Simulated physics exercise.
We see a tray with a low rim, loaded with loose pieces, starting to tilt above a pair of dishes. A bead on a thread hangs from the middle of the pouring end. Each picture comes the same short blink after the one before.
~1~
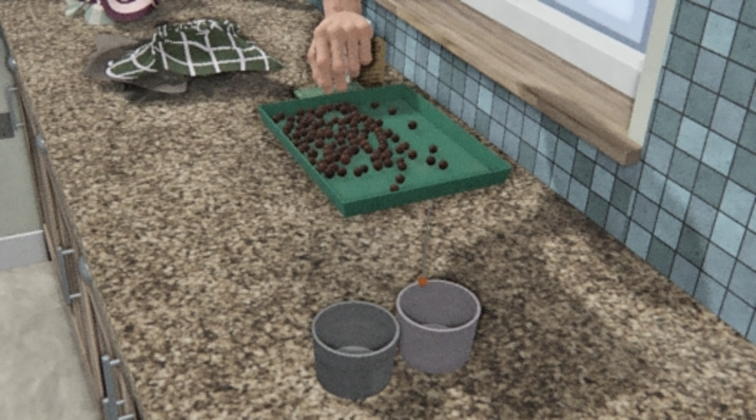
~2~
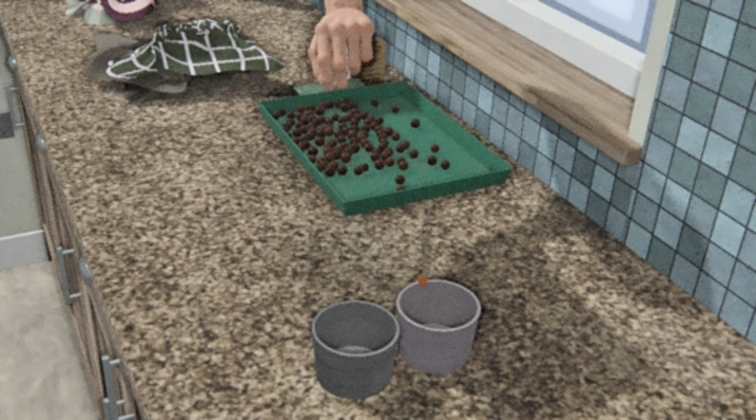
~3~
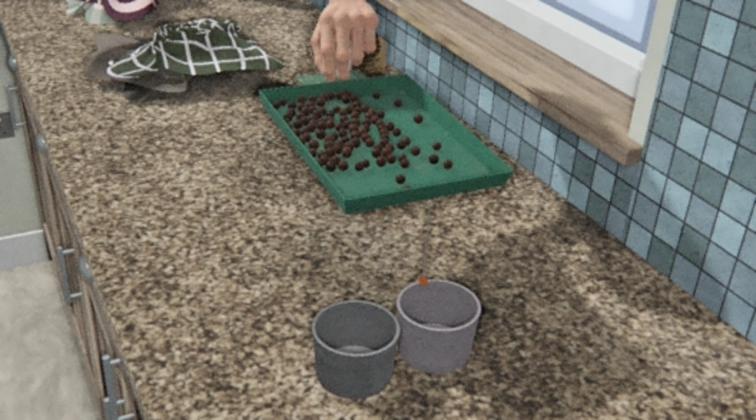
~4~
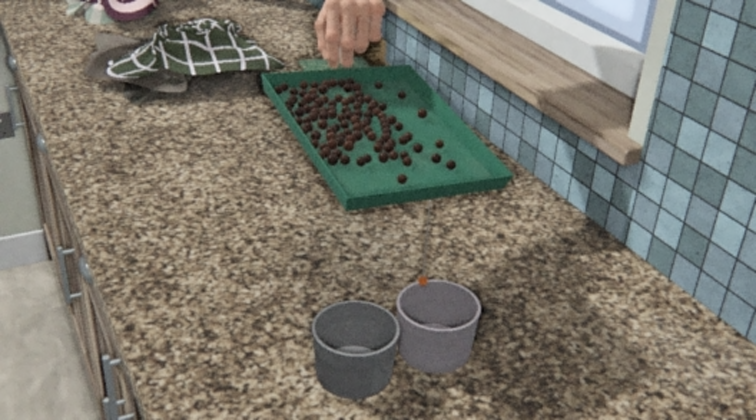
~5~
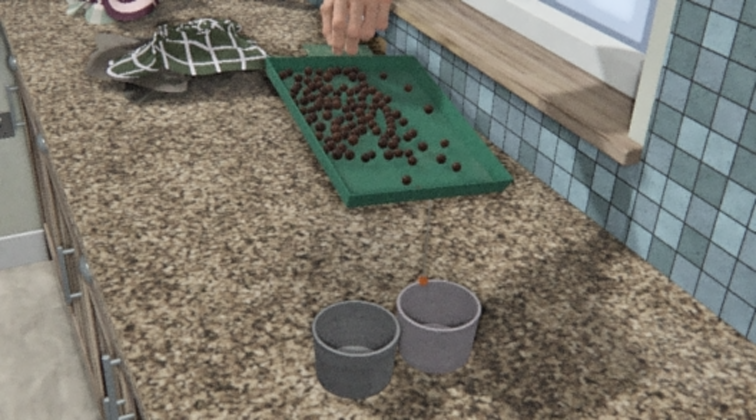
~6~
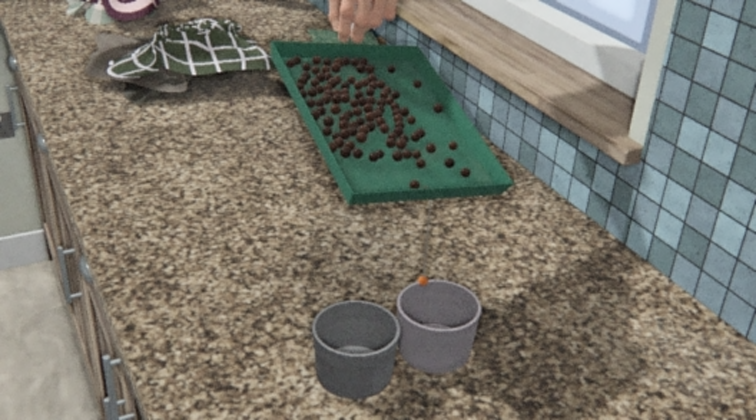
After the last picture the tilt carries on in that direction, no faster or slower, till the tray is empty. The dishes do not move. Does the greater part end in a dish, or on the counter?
They take less than half between them.
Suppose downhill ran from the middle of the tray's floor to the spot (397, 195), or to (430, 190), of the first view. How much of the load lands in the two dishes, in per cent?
First some 90, then 40 per cent.
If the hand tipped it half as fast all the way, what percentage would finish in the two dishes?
About 0 per cent.
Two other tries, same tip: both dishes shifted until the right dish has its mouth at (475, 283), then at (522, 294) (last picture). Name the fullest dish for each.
The first try: The right dish. The second: The right-hand dish.
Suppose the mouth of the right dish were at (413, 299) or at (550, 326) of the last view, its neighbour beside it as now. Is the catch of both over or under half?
First the smaller part, then not half.
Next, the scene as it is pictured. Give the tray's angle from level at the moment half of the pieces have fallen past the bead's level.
At about 85°.
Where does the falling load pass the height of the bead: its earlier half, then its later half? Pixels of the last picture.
Around (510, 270) and then (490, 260).
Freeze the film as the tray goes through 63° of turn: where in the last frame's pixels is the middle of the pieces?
Around (488, 196).
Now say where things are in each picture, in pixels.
In the first frame, corners of the pouring end at (346, 200) and (506, 166), level; middle of the load at (338, 137), chocolate balls; left dish at (373, 372); right dish at (457, 347); bead on its thread at (423, 281).
In the second frame, corners of the pouring end at (346, 199) and (507, 167), level; middle of the load at (338, 134).
In the third frame, corners of the pouring end at (348, 197) and (508, 169), tipped barely, lowest at the right corner; middle of the load at (339, 127).
In the fourth frame, corners of the pouring end at (350, 195) and (508, 173), tipped a little, lowest at the right corner; middle of the load at (341, 118), a small part on the move.
In the fifth frame, corners of the pouring end at (352, 192) and (509, 177), tipped a little, lowest at the right corner; middle of the load at (346, 109), a small part on the move.
In the sixth frame, corners of the pouring end at (355, 190) and (509, 181), tipped clearly, lowest at the right corner; middle of the load at (354, 103), all on the move; left dish at (374, 372); right dish at (458, 346).
Soon after the last picture, tray tipped steeply; about two thirds on the tray; about a quarter outside both; a small part in the air.
A little later, tray tipped past a quarter turn; a small part on the tray; a stray few in the right dish; most outside both; a small part in the air.
Later still, tray tipped past a quarter turn; a stray few in the right dish; nearly all outside both.
By the end, tray tipped past a quarter turn; none in the left dish; a stray few in the right dish; nearly all outside both.
